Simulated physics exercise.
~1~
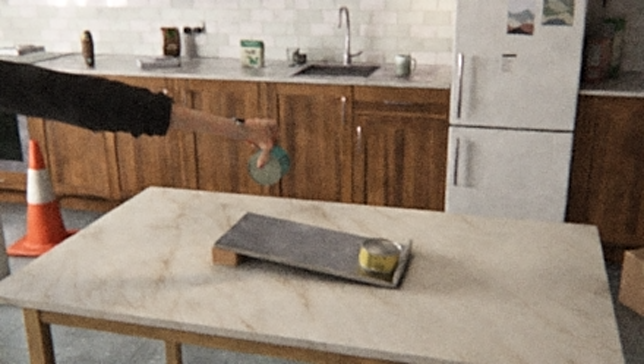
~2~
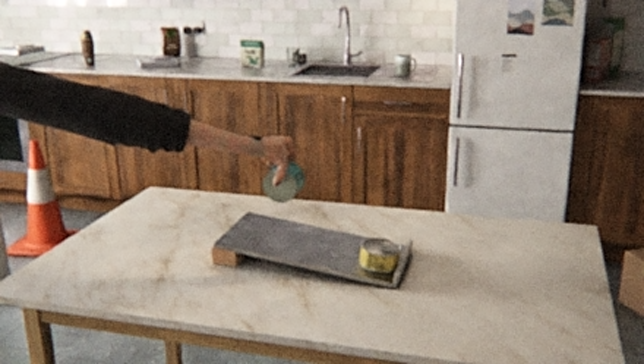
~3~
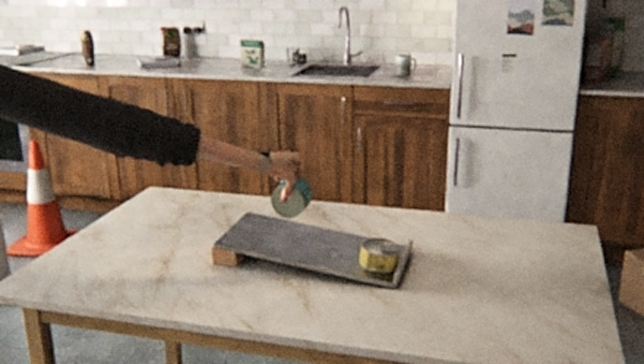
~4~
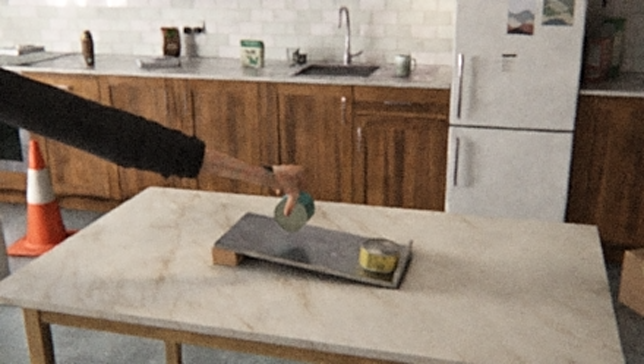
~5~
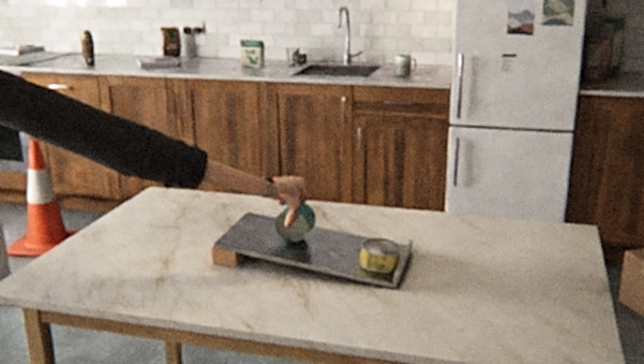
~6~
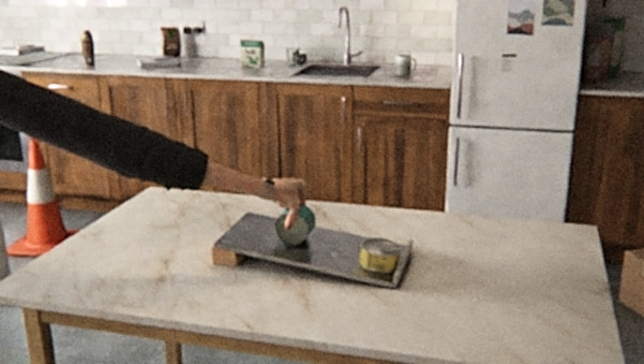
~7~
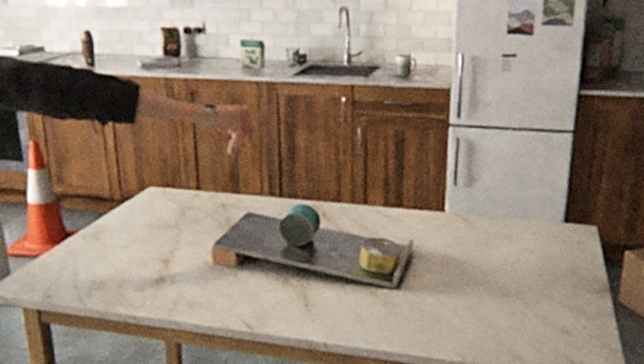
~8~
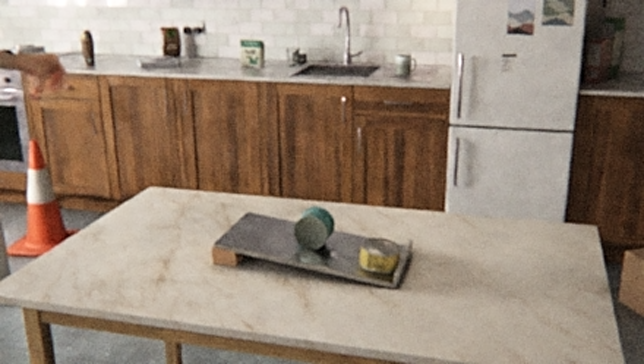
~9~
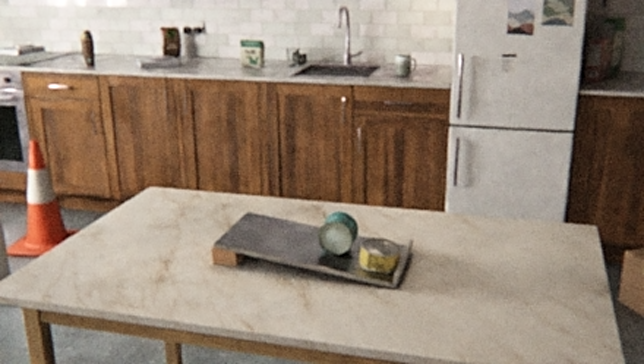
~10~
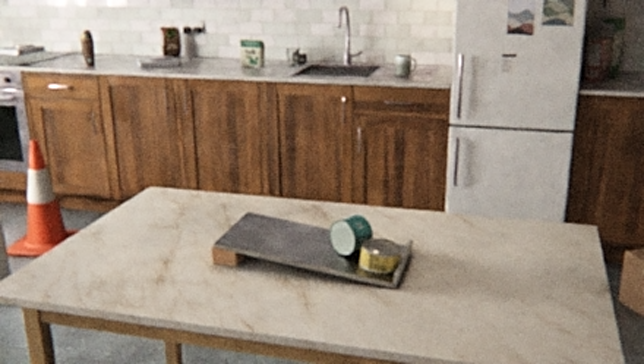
The clip shows a hand lowering a turquoise tub onto a tilted grey board on a marble-topped kitchen table, then letting go and withdrawing to the left. The tub rolls rightward down the board and ends beside a yellow tub, which stays in place near the lower end.
